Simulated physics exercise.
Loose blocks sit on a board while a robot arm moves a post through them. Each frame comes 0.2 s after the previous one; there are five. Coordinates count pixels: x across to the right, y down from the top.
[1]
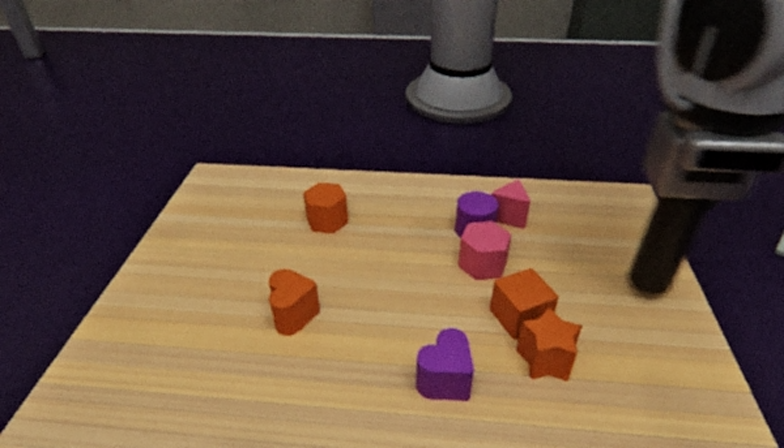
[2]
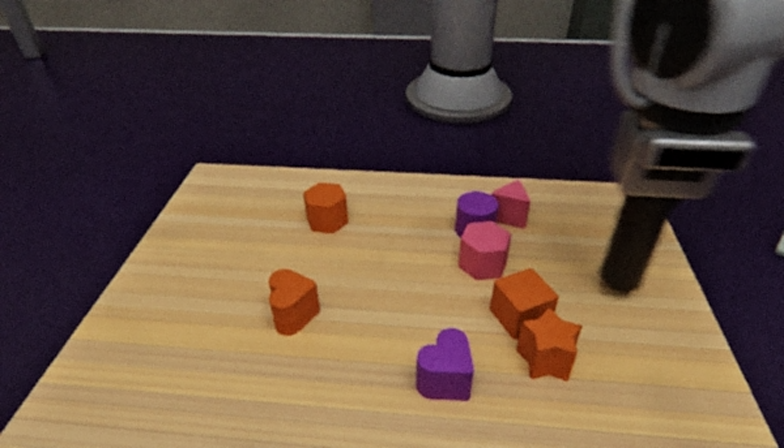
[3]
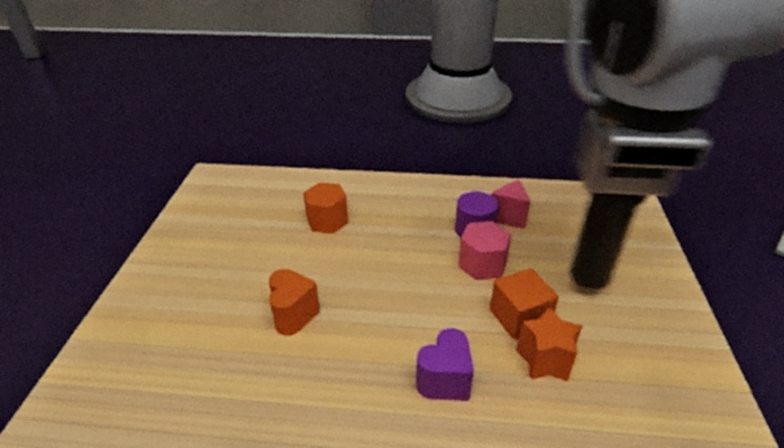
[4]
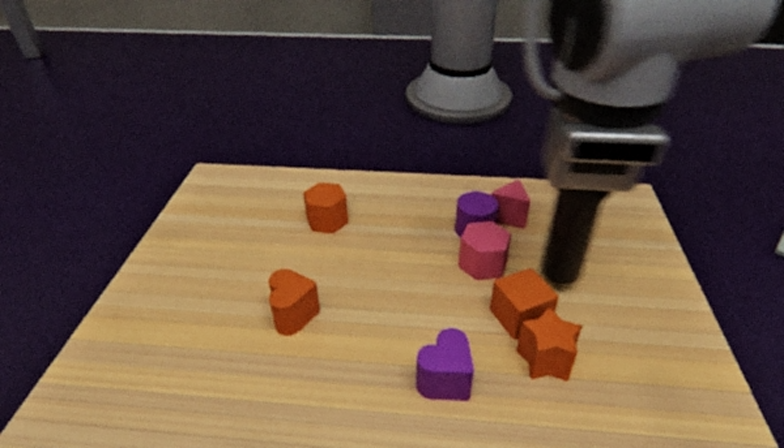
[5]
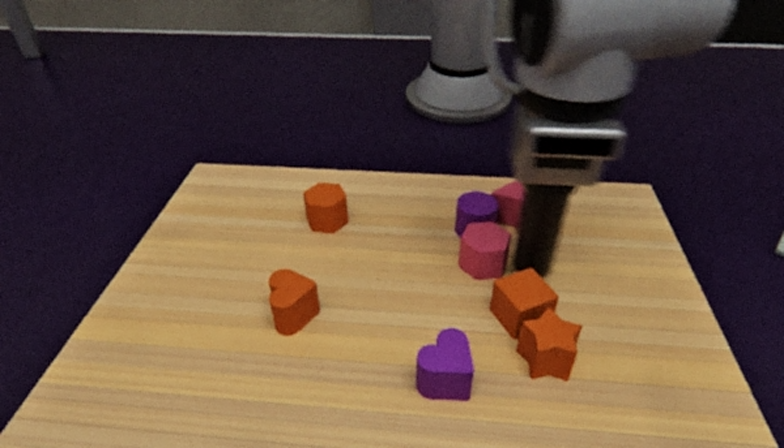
A robot arm moving a dark post leftward over a wooden board toward a pink block, the scattered colourful blocks staying still.
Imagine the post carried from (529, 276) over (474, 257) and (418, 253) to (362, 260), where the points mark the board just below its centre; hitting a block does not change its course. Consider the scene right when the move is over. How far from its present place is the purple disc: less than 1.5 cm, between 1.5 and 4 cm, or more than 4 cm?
The move is short, under 1.5 cm.
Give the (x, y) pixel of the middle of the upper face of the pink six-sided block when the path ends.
Around pixel (344, 209).
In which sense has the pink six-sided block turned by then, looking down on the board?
It is turned clockwise.
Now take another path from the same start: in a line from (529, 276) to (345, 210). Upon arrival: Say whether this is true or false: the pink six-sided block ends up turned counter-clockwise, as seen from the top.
The statement is true.
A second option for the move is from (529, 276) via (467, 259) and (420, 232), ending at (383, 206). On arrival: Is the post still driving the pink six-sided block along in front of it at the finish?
I believe not.
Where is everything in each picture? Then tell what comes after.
Tip of the post (650, 280), middles of tops, orange six-sided block (325, 194), purple disc (478, 202), pink six-sided block (486, 236), in the first picture.
Post (620, 278), nothing pushed, in the second picture.
Post (590, 275), nothing pushed, in the third picture.
Post (561, 271), nothing pushed, in the fourth picture.
Post (532, 266), orange six-sided block (325, 194), purple disc (478, 202), pink six-sided block (486, 236), in the fifth picture.
On the path given first. One third of the way, post (474, 247); pink six-sided block (434, 223), turned 15° anticlockwise.
Two thirds of the way, post (417, 243); pink six-sided block (381, 214).
At the end, post (361, 249); orange six-sided block (319, 190); purple disc unmoved; pink six-sided block (344, 209), turned 45° clockwise.
